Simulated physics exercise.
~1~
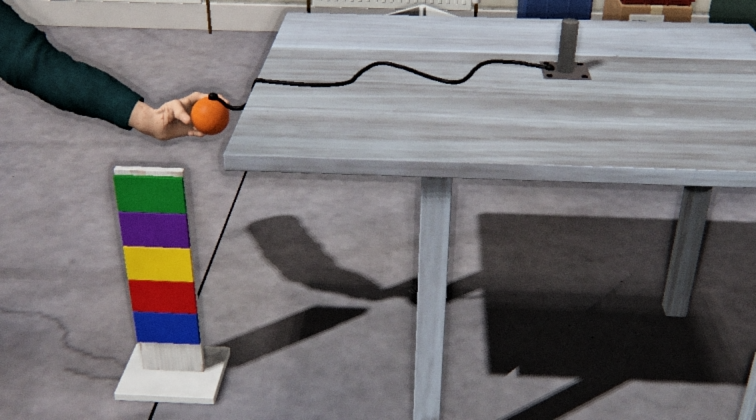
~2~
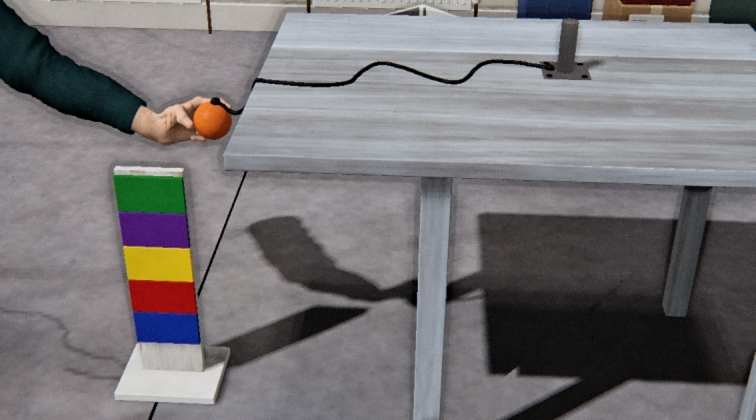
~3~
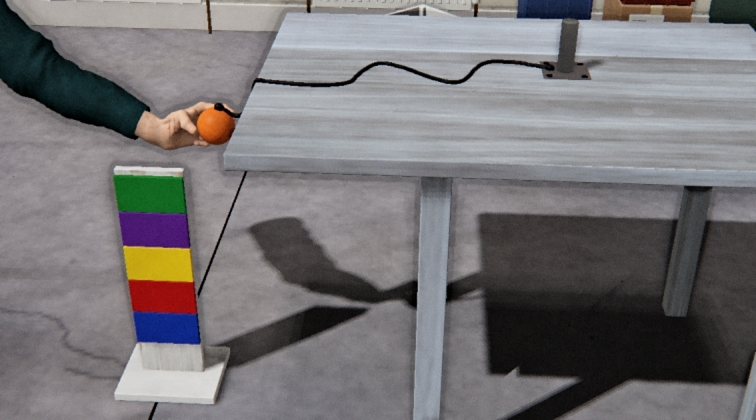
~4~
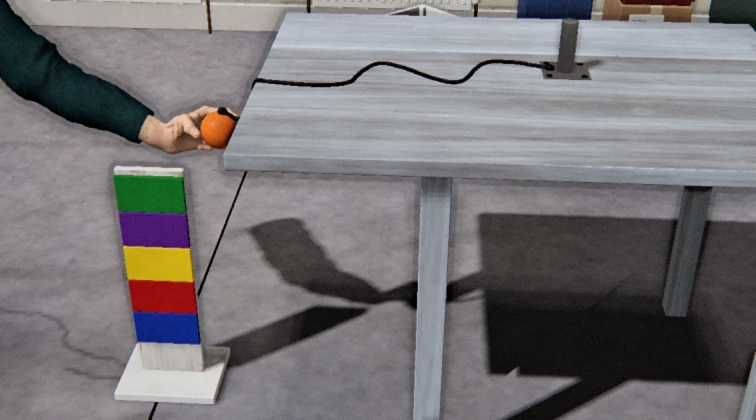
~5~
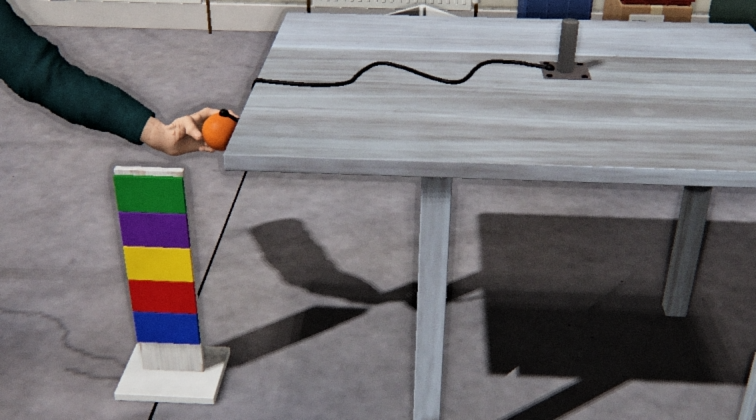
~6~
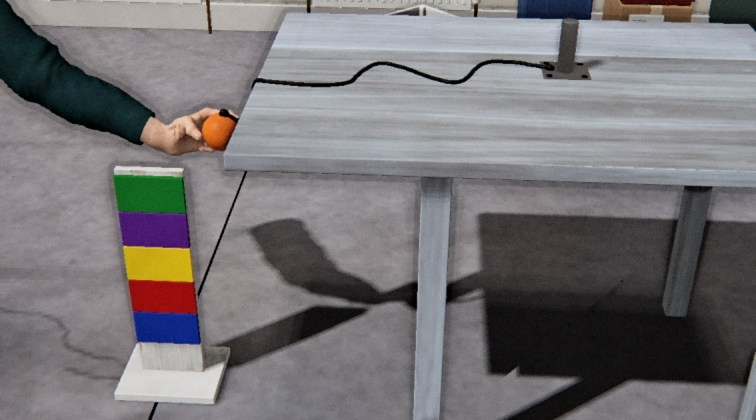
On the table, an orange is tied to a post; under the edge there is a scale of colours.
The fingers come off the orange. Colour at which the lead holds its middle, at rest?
Purple.
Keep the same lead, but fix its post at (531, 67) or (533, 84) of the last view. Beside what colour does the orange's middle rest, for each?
Yellow; yellow.
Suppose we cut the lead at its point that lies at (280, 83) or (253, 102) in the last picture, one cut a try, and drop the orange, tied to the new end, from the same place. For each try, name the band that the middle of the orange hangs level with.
Cut one gives above them all; cut two gives green.
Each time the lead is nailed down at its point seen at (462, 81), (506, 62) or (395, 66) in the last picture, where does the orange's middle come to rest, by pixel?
Taking them in turn, I'd expect around (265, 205), (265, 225) and finally (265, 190).
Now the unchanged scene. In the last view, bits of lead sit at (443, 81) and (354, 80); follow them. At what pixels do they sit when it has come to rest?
Well, the first one sits at (404, 72), and the second one sits at (272, 74).
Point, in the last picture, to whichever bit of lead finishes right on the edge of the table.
Around (345, 84).
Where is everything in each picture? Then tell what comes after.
Orange (210, 116); green (150, 196); purple (154, 231); yellow (158, 265); red (163, 298); blue (166, 329), in the first frame.
Orange (213, 121); lead through (511, 62) (465, 79) (403, 68) (354, 80) (272, 82), in the second frame.
Orange (216, 126), in the third frame.
Orange (220, 130); lead through (511, 62) (465, 79) (403, 68) (354, 80) (272, 82), in the fourth frame.
Orange (221, 132), in the fifth frame.
Orange (221, 132); lead through (511, 62) (465, 79) (403, 68) (354, 80) (272, 82), in the sixth frame.
A little later, orange near (265, 224); level with purple.
Next, orange near (263, 230); level with purple.
When it is over, orange near (263, 233); level with purple. At purple.
